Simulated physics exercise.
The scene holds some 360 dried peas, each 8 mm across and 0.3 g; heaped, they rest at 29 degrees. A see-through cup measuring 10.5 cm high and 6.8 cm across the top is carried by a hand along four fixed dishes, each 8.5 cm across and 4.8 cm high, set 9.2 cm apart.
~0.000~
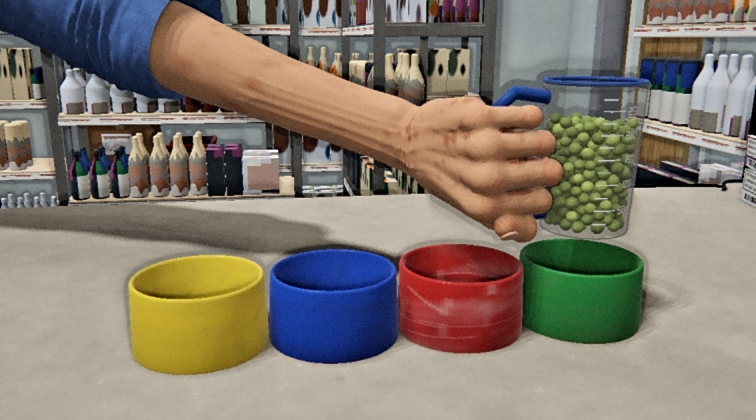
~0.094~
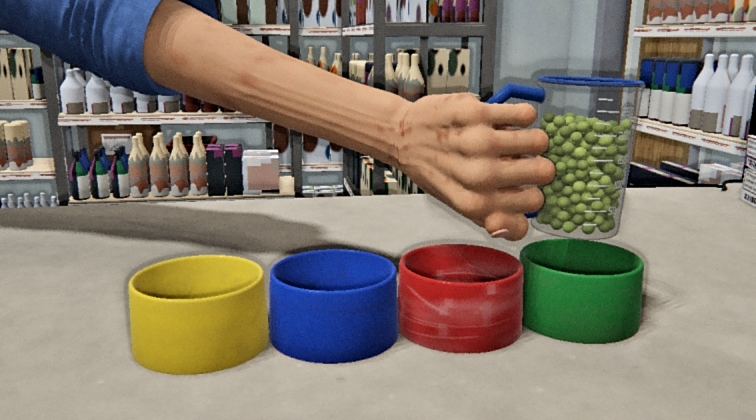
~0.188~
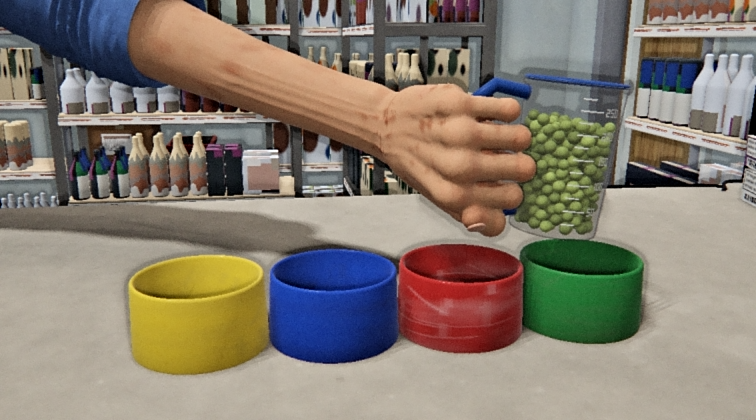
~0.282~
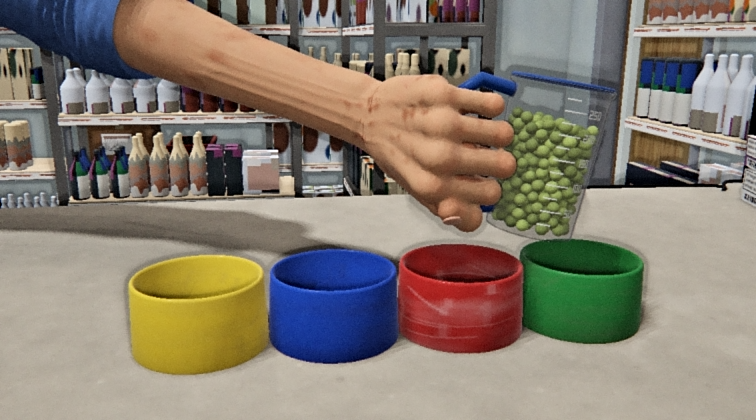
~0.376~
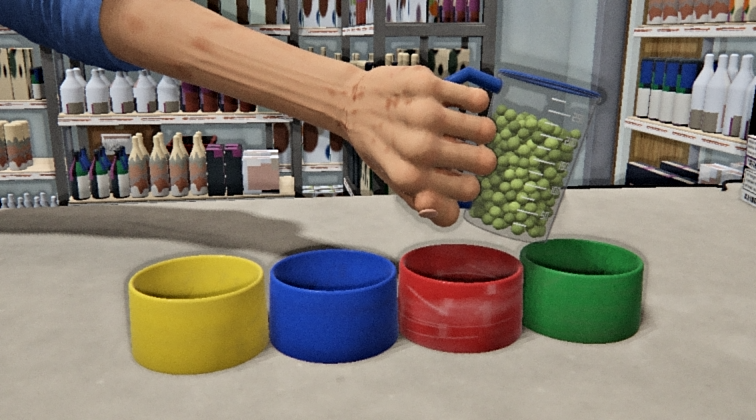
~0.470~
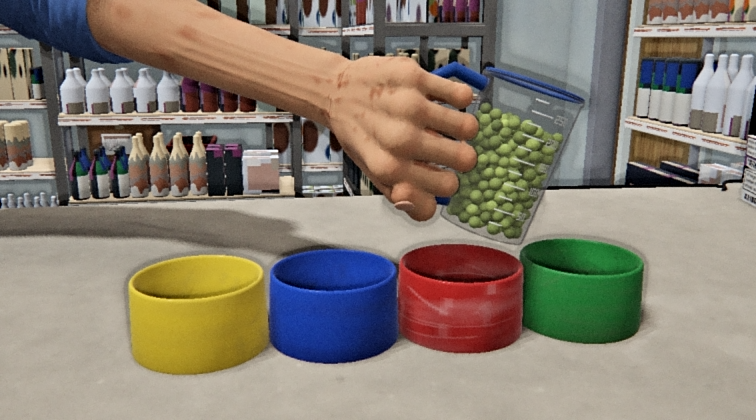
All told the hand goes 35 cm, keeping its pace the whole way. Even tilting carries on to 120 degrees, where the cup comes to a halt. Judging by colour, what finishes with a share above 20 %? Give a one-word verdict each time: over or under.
Red: Keeps a fifth or less; blue: Keeps a fifth or less; green: Keeps a fifth or less; yellow: Keeps more than a fifth; counter: Keeps a fifth or less.
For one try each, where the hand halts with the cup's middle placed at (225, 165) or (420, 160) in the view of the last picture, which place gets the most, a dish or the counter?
Try 1 - blue; try 2 - red.
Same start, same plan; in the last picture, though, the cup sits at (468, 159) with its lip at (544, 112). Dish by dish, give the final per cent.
Final shares - red 0 %, blue 0 %, green 0 %, yellow 100 %.
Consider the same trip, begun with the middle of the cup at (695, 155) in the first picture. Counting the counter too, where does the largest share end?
Blue.
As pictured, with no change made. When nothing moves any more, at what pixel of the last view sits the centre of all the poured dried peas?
Look around (196, 304) in the last picture.
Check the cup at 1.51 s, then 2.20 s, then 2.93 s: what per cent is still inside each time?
First 100, then 95, then 5 per cent.
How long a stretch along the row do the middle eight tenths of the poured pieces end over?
That stretch comes to around 5 cm.
After 1.51 s, tilt 65 degrees; cup holds 100 %.
Then, at 2.20 s, tilt 97 degrees; cup holds 95 %, yellow 5 %.
After 2.93 s, tilt 120 degrees; cup holds 5 %, yellow 95 %.
In the end, at 3.6 s, red 0 %, blue 0 %, green 0 %, yellow 100 %, counter 0 %.
